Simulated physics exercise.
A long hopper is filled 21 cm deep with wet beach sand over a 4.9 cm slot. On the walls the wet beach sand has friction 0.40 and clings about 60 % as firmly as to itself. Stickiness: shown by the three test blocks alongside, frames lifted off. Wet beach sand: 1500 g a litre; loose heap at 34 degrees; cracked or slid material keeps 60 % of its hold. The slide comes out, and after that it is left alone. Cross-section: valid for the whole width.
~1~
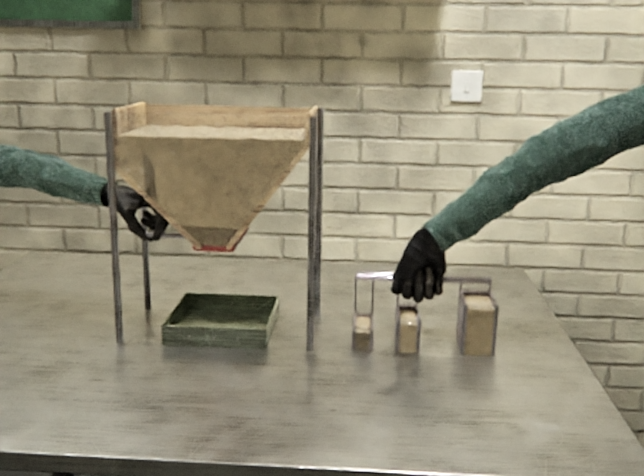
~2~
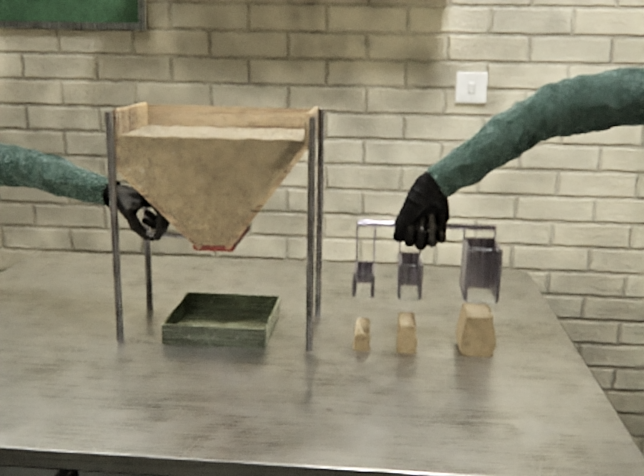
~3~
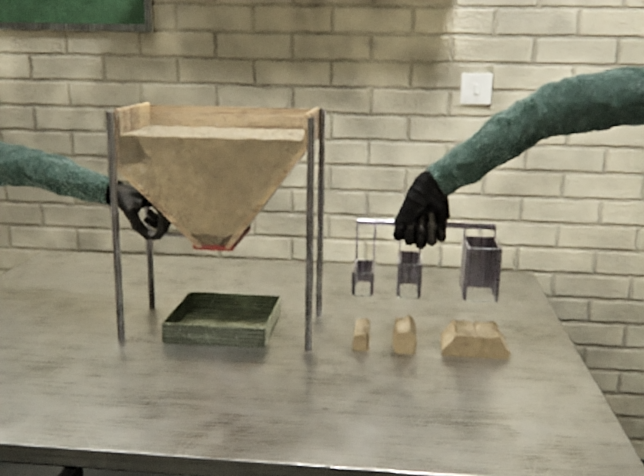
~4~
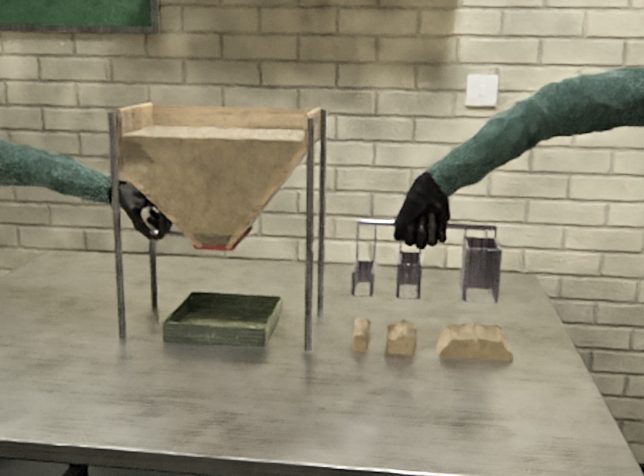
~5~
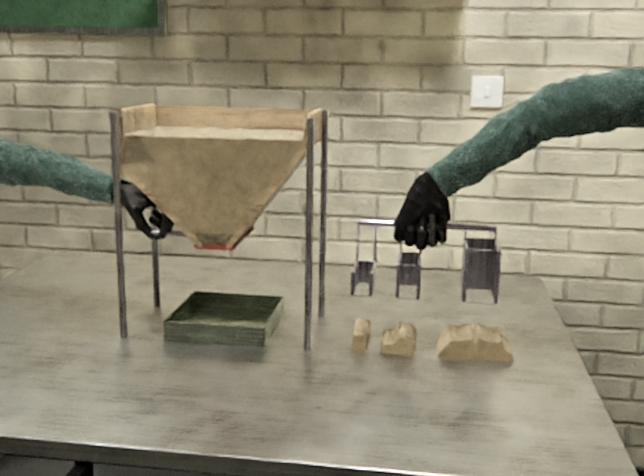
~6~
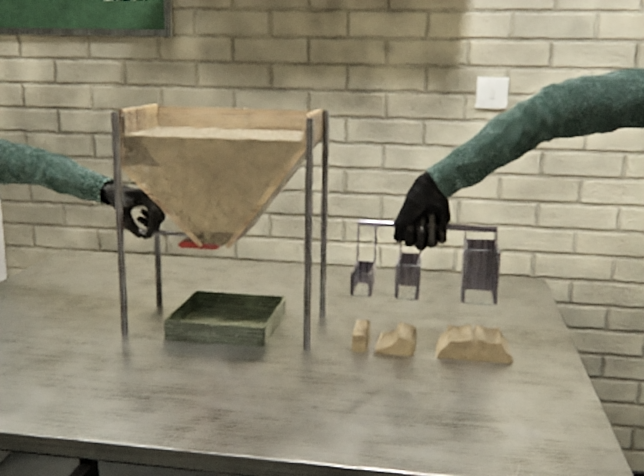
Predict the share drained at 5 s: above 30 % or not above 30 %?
Above 30 %.
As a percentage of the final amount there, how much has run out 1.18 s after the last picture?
I'd reckon around 30 per cent.
Another 0.35 s on from the sixth picture, 3 % has run out.
Another 0.77 s on from the sixth picture, 18 % has run out.
Another 1.18 s on from the sixth picture, 33 % has run out.
Another 1.60 s on from the sixth picture, 47 % has run out.
Another 4.90 s on from the sixth picture, at the end, 100 % has run out.
